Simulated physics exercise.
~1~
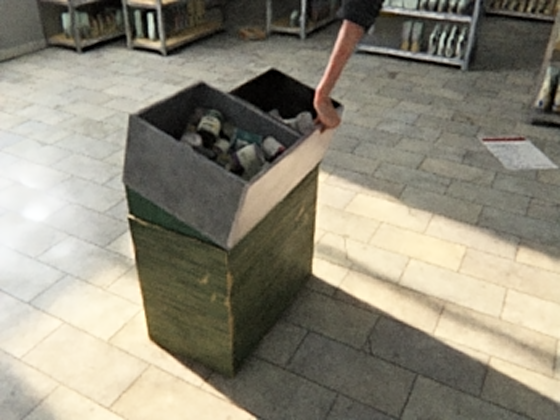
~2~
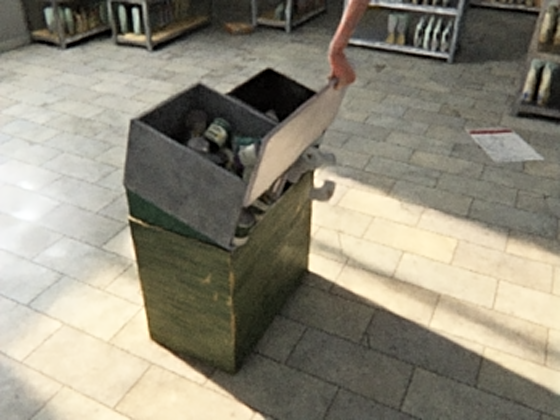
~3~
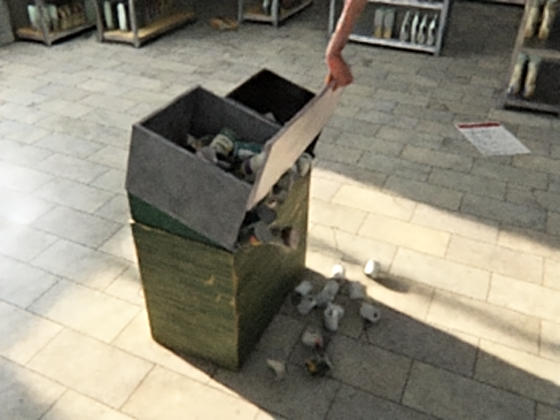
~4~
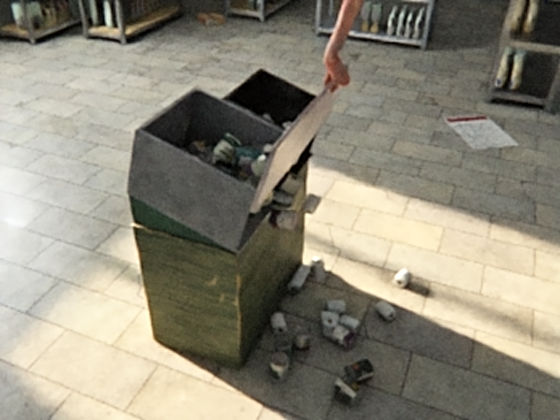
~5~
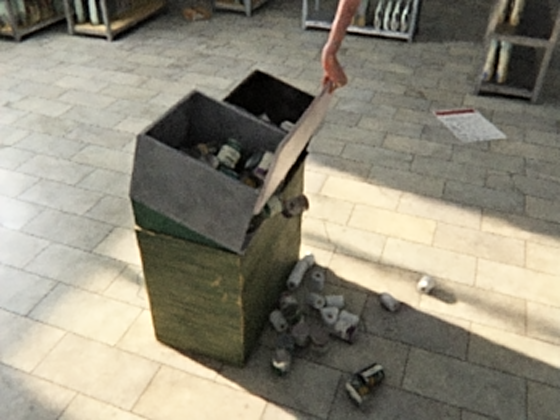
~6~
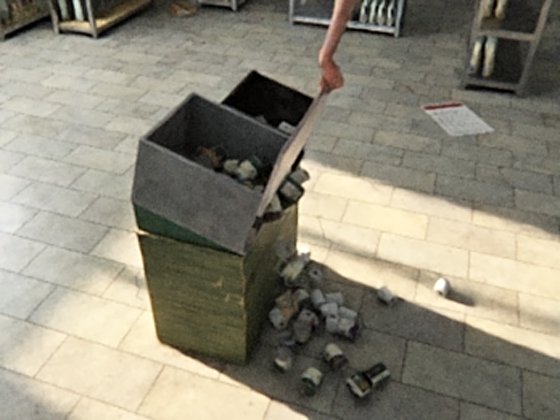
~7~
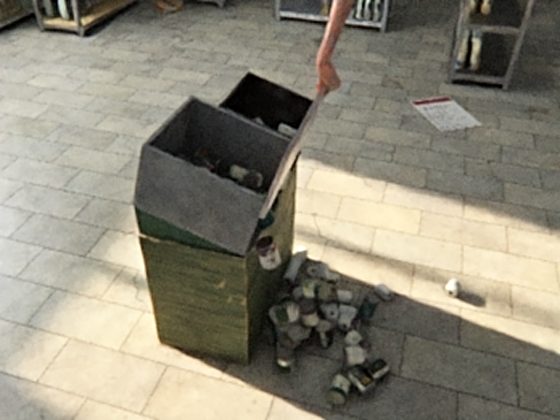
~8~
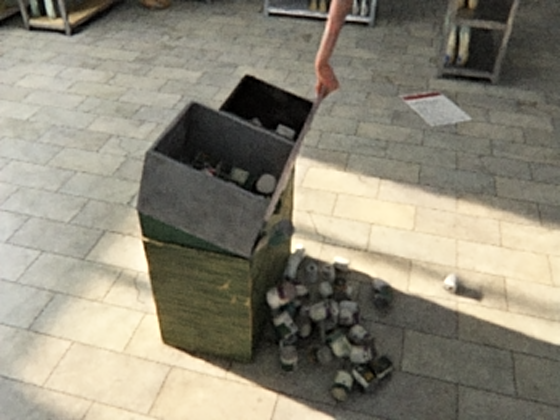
On a sunlit paved floor with storage racks behind, a two-part open bin filled with small cylinders stands on a green, worn-looking block. A hand reaching in from above grips the pale gate along the right side and draws it up. Pieces start slipping out beneath it, then drop to the floor in a loose scatter, one rolling away to the right. With the gate held raised, more keep tumbling out and the pile beside the block grows. By the end, a broad heap lies in the shadow, one piece sits apart, and some remain inside both compartments.
